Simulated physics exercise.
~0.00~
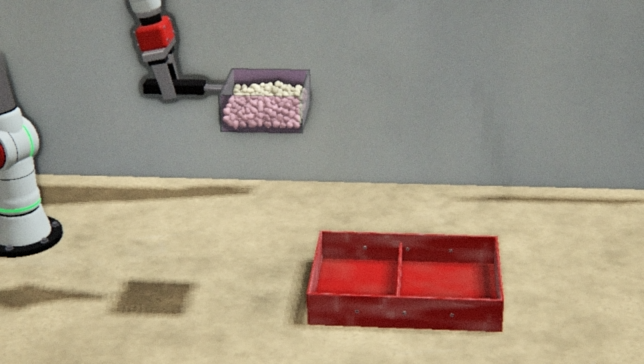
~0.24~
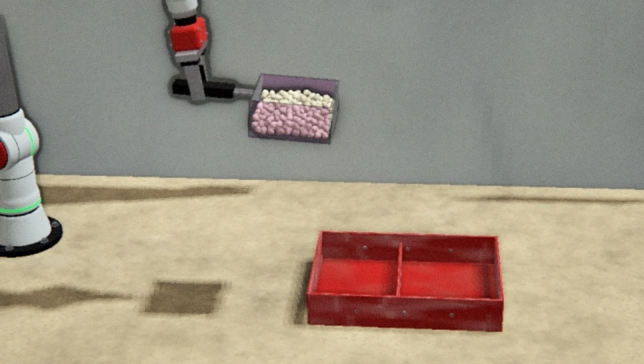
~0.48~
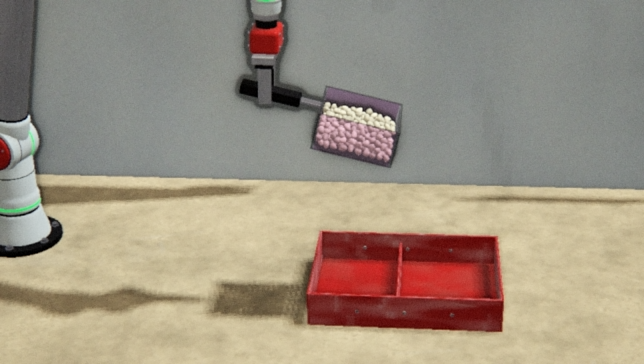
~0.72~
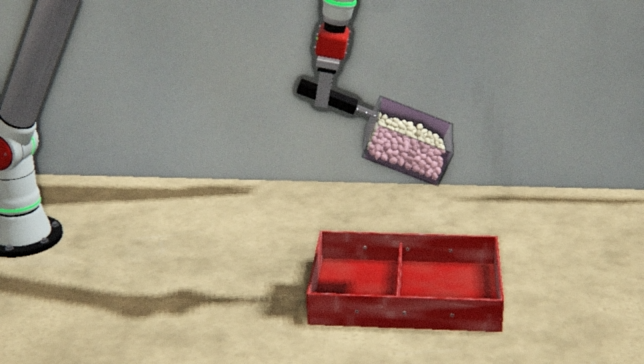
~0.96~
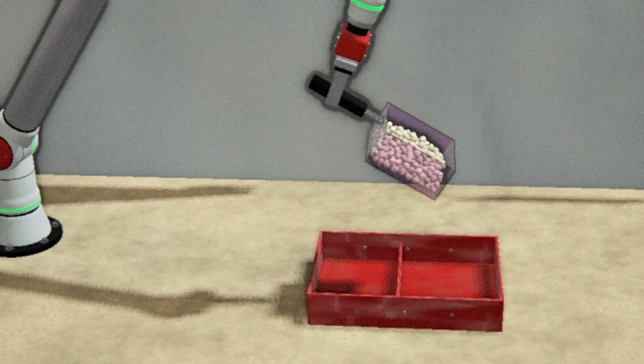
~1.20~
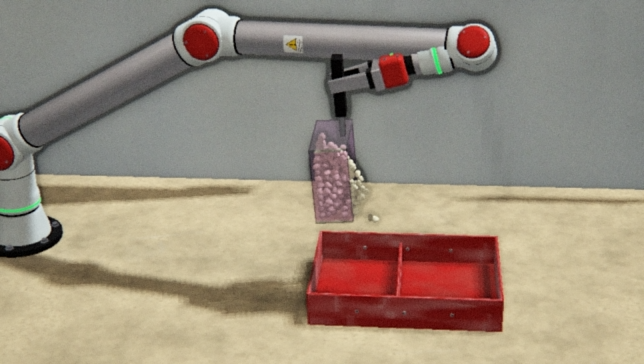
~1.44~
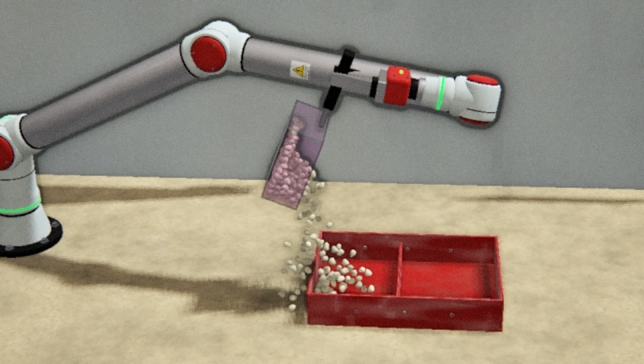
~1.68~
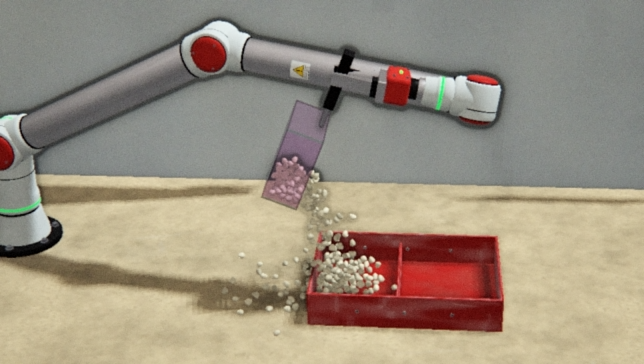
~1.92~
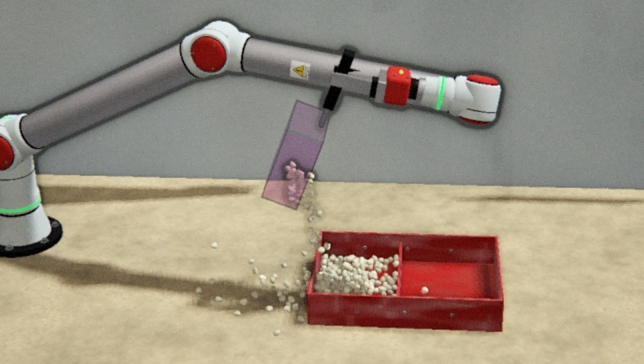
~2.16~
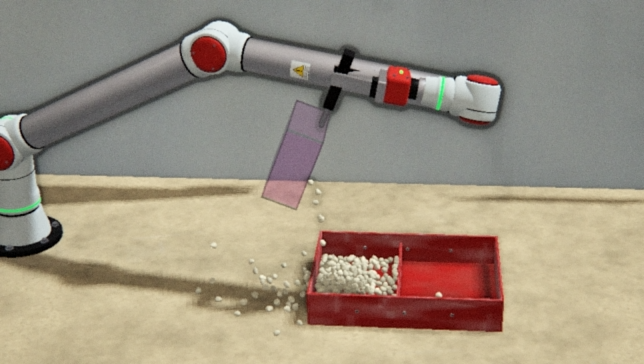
A robot arm in white, grey and red, based at the left, holds a clear purplish box of small pale and pink beans before a grey wall, seen from the front and slightly above. On the sandy-coloured surface below, to the right, sits an open red crate split in two by a cross wall. The arm carries the box right and lower, tilting it gradually, then tips it steeply and swings it back left. Beans stream into the crate's left part while some scatter outside. Finally the box hangs empty above a heaped left part, with the right part almost bare.
